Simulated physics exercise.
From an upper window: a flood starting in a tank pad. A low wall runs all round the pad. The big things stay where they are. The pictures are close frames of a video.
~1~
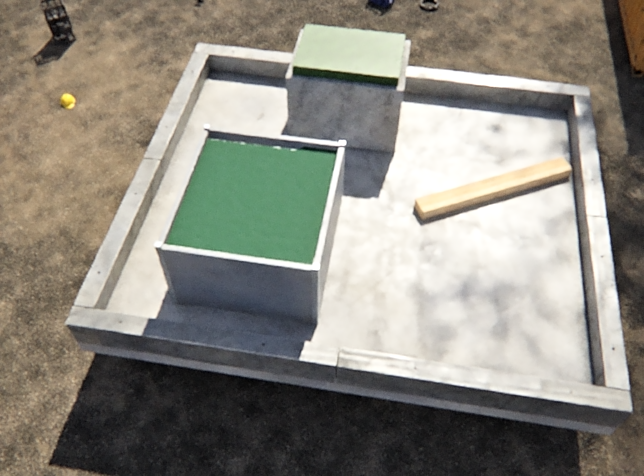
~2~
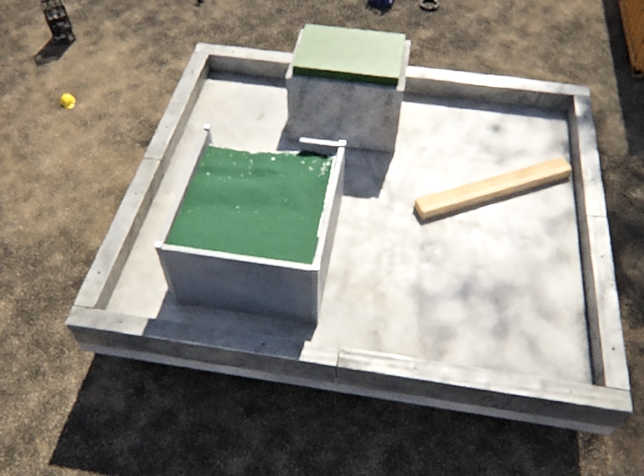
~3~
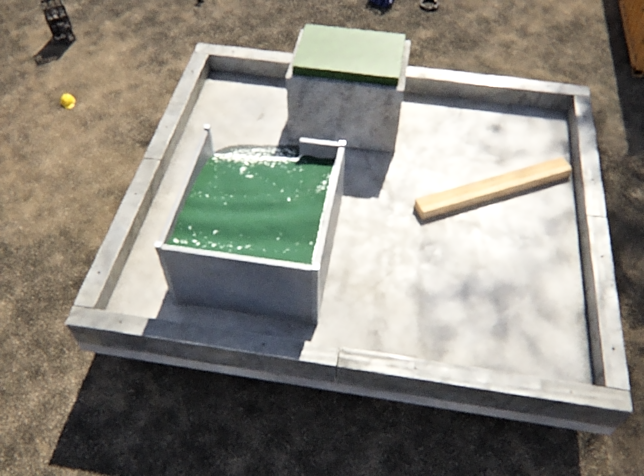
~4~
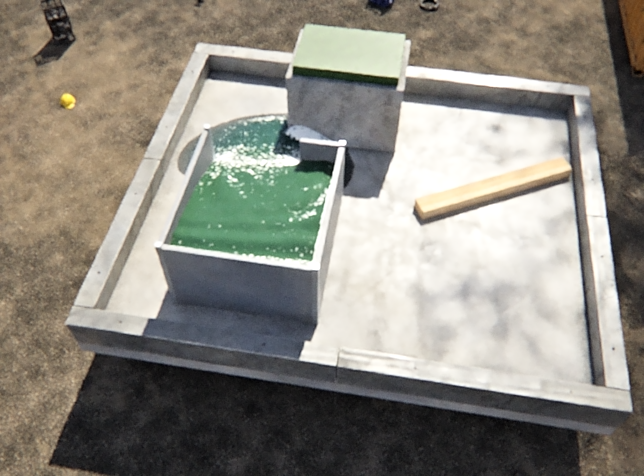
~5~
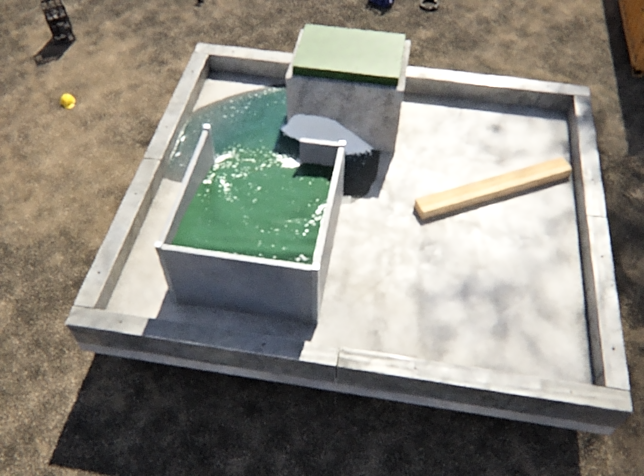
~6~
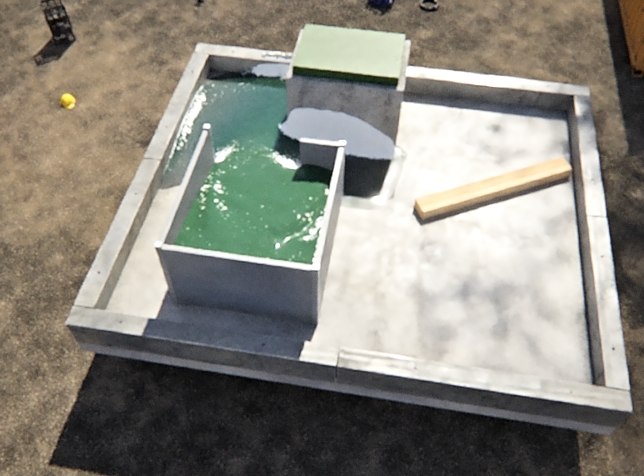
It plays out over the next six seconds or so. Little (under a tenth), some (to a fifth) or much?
The share lost is from a tenth to a fifth.
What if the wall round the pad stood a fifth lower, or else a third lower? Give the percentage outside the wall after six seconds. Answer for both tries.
In turn 20 and 28 per cent.
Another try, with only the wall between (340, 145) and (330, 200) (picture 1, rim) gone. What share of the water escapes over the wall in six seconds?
Roughly 4 per cent.
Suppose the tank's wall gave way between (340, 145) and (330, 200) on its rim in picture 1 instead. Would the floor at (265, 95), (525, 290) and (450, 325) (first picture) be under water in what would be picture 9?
In that order: Dry, under water, wet.
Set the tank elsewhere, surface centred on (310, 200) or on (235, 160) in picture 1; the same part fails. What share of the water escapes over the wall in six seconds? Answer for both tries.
In turn 4 and 22 per cent.
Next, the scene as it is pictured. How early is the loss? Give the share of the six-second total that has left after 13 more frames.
Near 85 in a hundred.
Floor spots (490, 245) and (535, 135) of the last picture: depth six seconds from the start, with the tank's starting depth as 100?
In turn 2 and 16 in a hundred.
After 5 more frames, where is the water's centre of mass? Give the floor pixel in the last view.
At about (271, 183).
A moment on, water covers 25 % of the floor; the low wall has let 0 % over.
Next, water covers 35 % of the floor; the low wall has let 2 % over.
Then, water covers 55 % of the floor; the low wall has let 12 % over.
Later, water covers 65 % of the floor; the low wall has let 14 % over.
In the end, water covers 80 % of the floor; the low wall has let 14 % over.
